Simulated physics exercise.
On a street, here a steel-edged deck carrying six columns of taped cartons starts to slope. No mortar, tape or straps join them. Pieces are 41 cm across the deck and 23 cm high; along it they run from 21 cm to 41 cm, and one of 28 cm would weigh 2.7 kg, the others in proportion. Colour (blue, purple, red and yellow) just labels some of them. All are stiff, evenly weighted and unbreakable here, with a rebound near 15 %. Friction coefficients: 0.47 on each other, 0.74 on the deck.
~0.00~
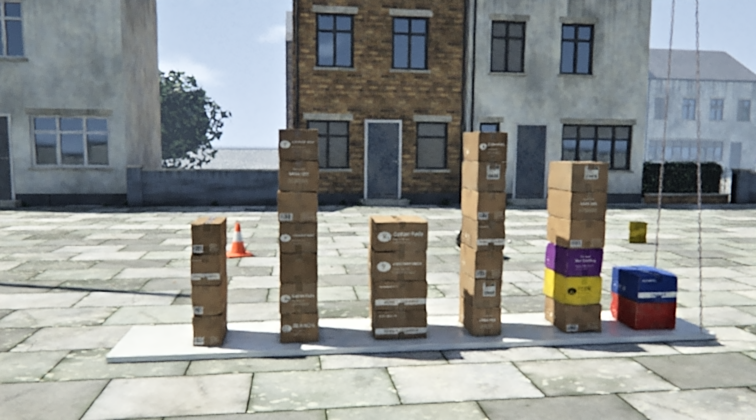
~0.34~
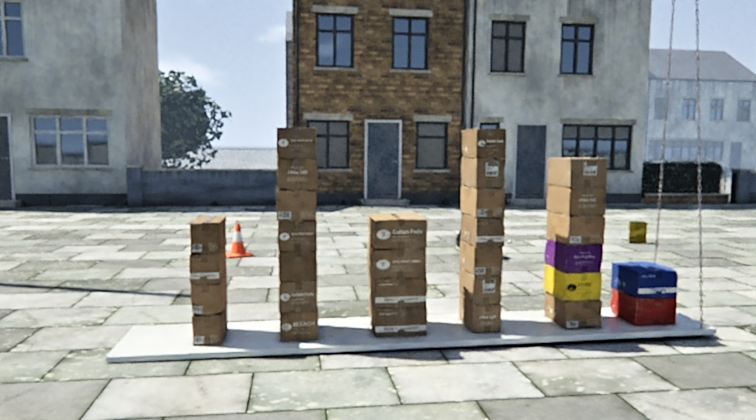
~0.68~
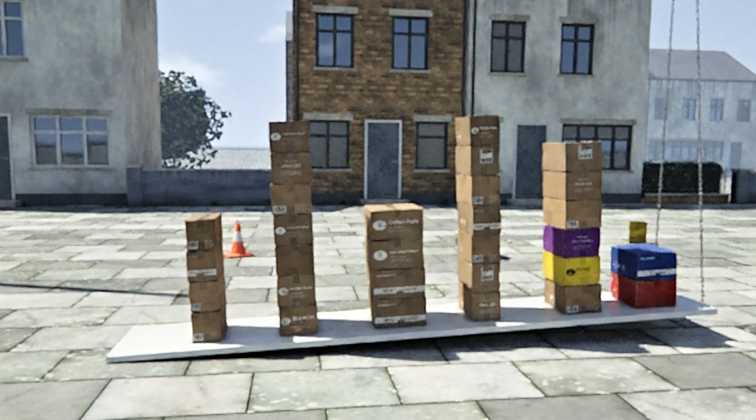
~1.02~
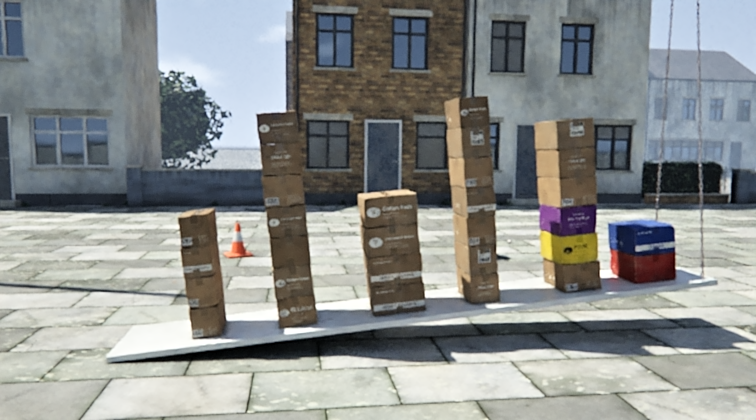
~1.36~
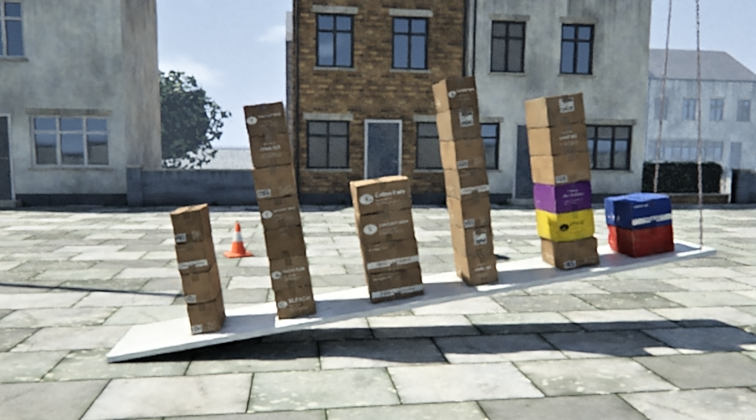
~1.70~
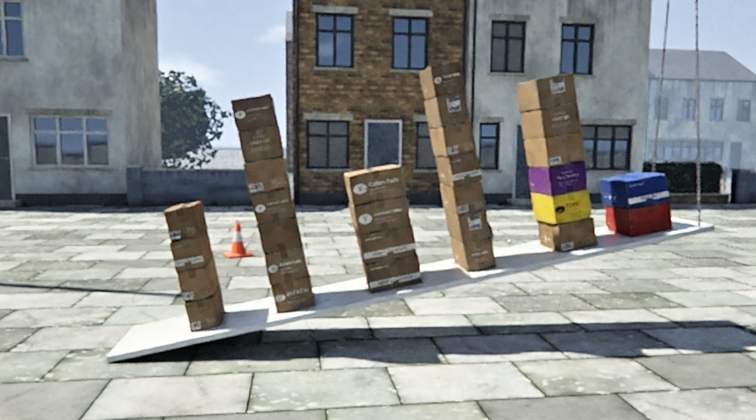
A pale deck carrying six columns of cartons slopes up at its right end in a paved yard, seen from the front by a still camera, with houses and an orange cone behind. Brown cartons fill most columns, with purple above yellow in the fifth and blue on red at far right. As the slope steepens, the tall stacks lean left and a few cartons shift slightly.
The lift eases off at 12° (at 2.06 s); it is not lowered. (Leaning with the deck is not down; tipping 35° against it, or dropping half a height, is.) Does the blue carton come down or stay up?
In the end the blue carton remains up.
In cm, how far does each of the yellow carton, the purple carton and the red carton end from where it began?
Moved: Yellow 80, purple 90, red 90.
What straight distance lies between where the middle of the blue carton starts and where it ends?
Roughly 90 cm away.
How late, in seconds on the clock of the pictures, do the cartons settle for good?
At about 5.5 s.
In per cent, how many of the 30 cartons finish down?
Roughly 95 per cent of them.
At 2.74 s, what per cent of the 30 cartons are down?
By then 35 per cent.
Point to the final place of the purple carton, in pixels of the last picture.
At about (466, 241).
Around 2.20 s, slope 12°; none of the 30 cartons down, 18 disturbed; blue carton unmoved; purple carton displaced 27 mm.
Around 2.74 s, slope 12°; 10 of the 30 cartons down; blue carton unmoved; purple carton tipped 17°.
Around 3.12 s, slope 12°; 27 of the 30 cartons down; blue carton unmoved; purple carton tipped 56°, 15 cm lower.
Around 3.70 s, slope 12°; 28 of the 30 cartons down; blue carton unmoved; yellow carton on its side.
Finally (5.9 s), slope 12°; 28 of the 30 cartons down; blue carton unmoved; purple carton on its side; yellow carton on its side. Seen by the last camera, middles, blue carton near (631, 181), purple carton near (466, 241).
